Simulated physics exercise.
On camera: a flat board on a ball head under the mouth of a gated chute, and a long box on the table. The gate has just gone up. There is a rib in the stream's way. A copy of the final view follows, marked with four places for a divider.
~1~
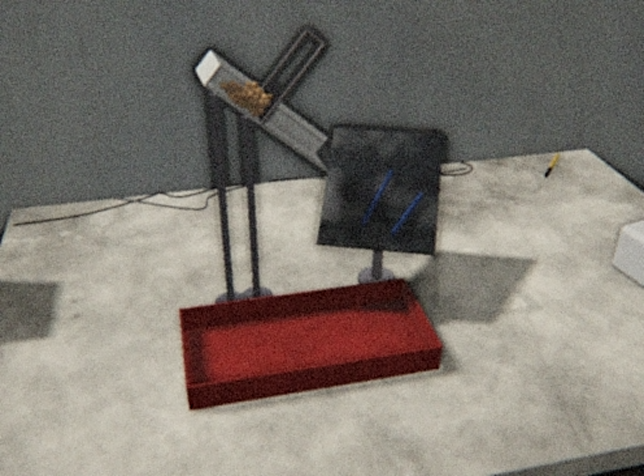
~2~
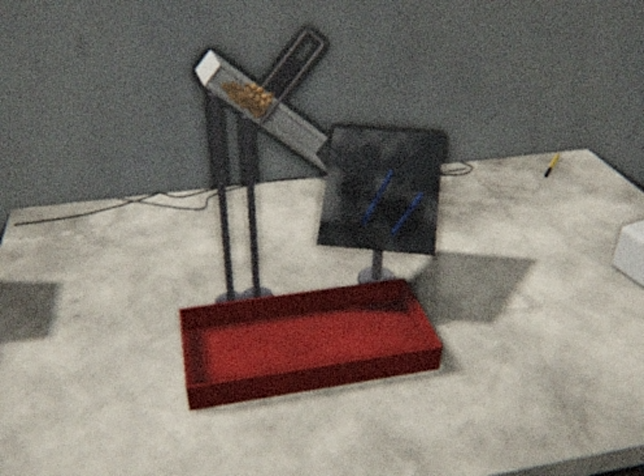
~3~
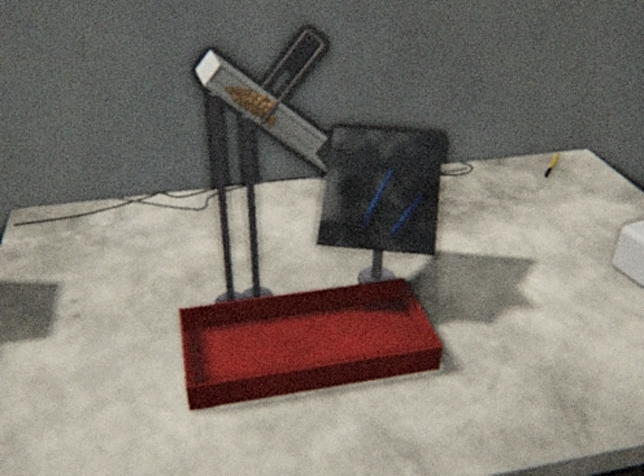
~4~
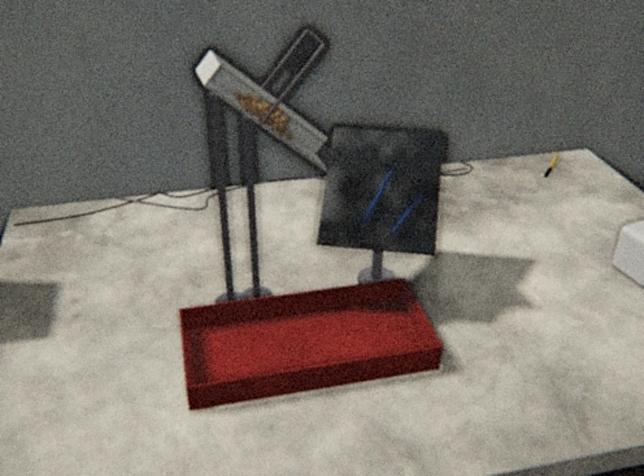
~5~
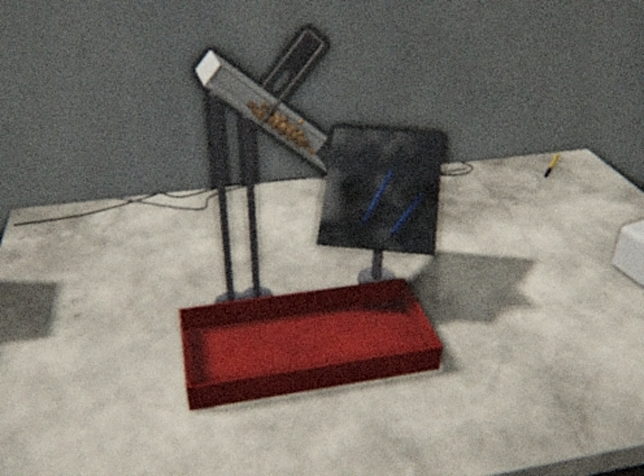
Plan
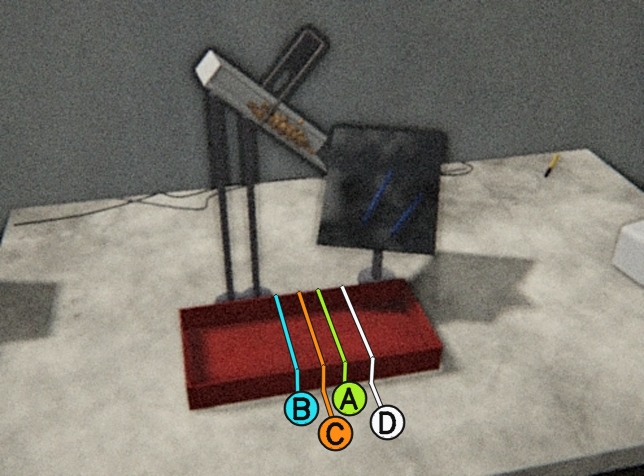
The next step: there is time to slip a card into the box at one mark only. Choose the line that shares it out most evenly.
The answer is line A.
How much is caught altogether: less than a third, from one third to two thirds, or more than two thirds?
About that: More than two thirds.
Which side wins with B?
Right.
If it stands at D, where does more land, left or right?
Left.
On the marked copy, line A crosses the front rim at (344, 362); line B crosses the front rim at (296, 369); line C crosses the front rim at (323, 365); line D crosses the front rim at (372, 357).
If A is chosen, of what is caught, close to half on the left of the divider, close to half on the right.
If B is chosen, of what is caught, a small share on the left of the divider, all but a few on the right.
If C is chosen, of what is caught, a small share on the left of the divider, the bulk on the right.
If D is chosen, of what is caught, the bulk on the left of the divider, a small share on the right.
